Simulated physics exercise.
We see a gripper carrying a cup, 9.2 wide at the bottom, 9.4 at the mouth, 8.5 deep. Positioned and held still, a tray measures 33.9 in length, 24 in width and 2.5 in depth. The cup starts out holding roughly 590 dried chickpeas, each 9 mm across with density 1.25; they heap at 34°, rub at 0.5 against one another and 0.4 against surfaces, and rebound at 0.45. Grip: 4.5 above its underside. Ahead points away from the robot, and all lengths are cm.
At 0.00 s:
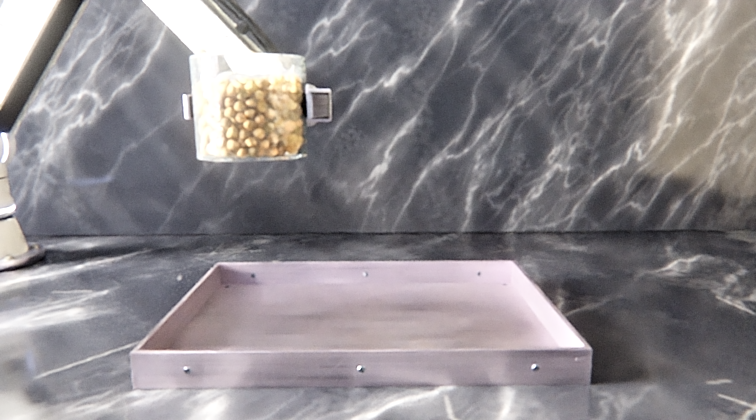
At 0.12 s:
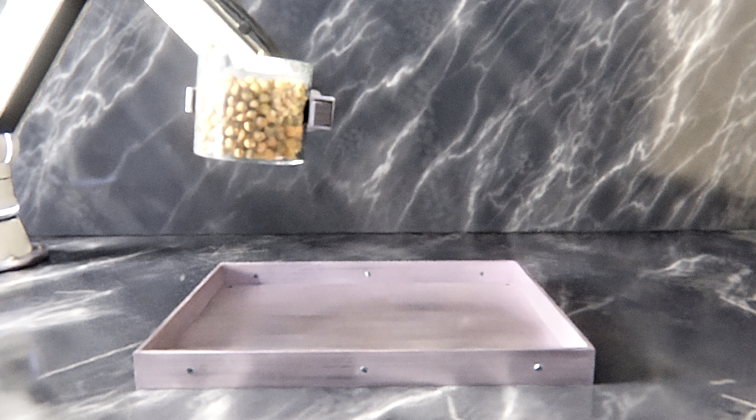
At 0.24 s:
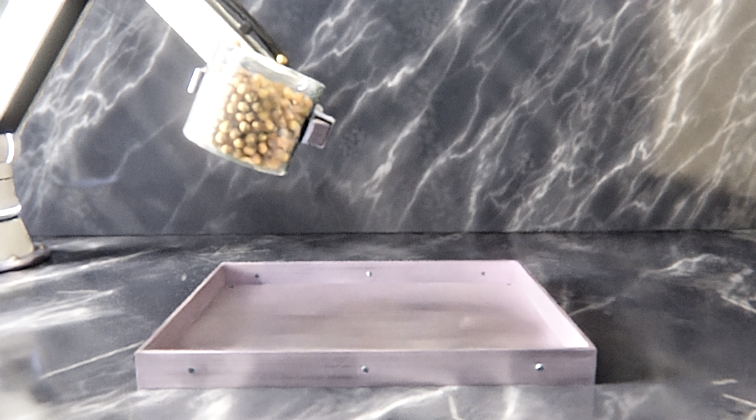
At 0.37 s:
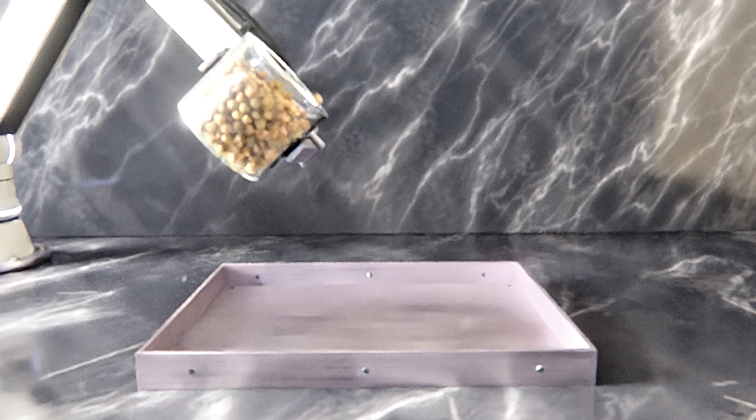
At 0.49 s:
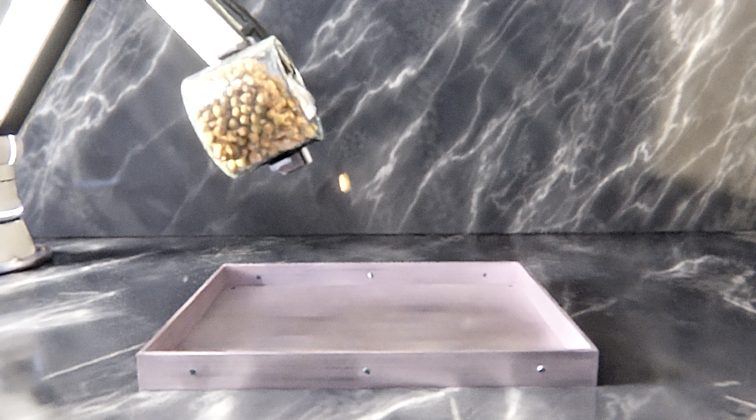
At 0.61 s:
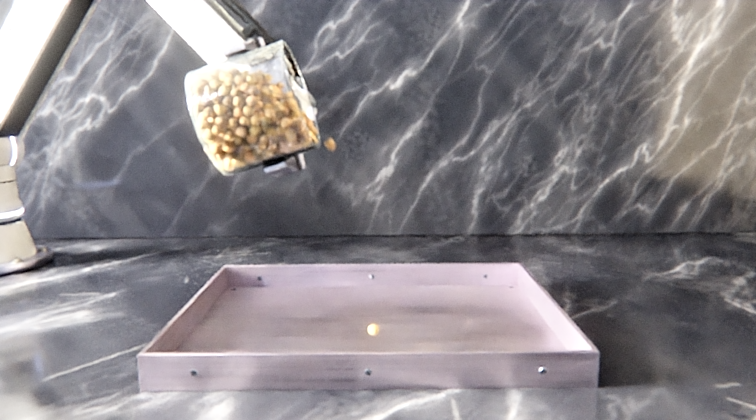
A robot arm tilts a clear cup of chickpeas and one drops into the tray.
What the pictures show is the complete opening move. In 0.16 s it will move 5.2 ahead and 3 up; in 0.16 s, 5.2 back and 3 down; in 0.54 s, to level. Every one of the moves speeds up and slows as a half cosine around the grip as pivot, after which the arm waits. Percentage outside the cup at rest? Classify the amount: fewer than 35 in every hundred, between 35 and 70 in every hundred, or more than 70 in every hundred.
Between 35 and 70 in every hundred.
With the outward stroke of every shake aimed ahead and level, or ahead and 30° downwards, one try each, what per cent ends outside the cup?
45 and 25 %.
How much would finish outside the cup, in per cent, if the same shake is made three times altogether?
I'd expect something close to 85 per cent.
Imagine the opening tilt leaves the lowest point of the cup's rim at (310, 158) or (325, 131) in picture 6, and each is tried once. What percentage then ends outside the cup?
Around 80 per cent, then around 30 per cent.
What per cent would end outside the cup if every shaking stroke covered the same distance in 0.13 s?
About 80 per cent in that case.
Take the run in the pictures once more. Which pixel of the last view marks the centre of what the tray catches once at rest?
Roughly at (417, 319) in the last picture.
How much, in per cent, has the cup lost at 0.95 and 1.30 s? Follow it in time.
Around 55 % and around 55 %.
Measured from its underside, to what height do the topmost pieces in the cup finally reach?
Height at rest: Approx. 6.0 cm.
By 0.95 s, tilted 73° forward, highest piece 21 above the table; 279 in the cup, 35 in the tray, 280 in flight or on a rim.
By 1.30 s, tilted 17° forward, highest piece 24 above the table; 323 in the tray, 268 in the cup, 3 on the table or floor.
By 1.67 s, level, highest piece 23 above the table; 323 in the tray, 268 in the cup, 3 on the table or floor.
By 2.72 s, level, highest piece 23 above the table; 323 in the tray, 268 in the cup, 3 on the table or floor.
Final count, 323 in the tray, 268 in the cup, 3 on the table or floor. That is 55 % outside the cup.
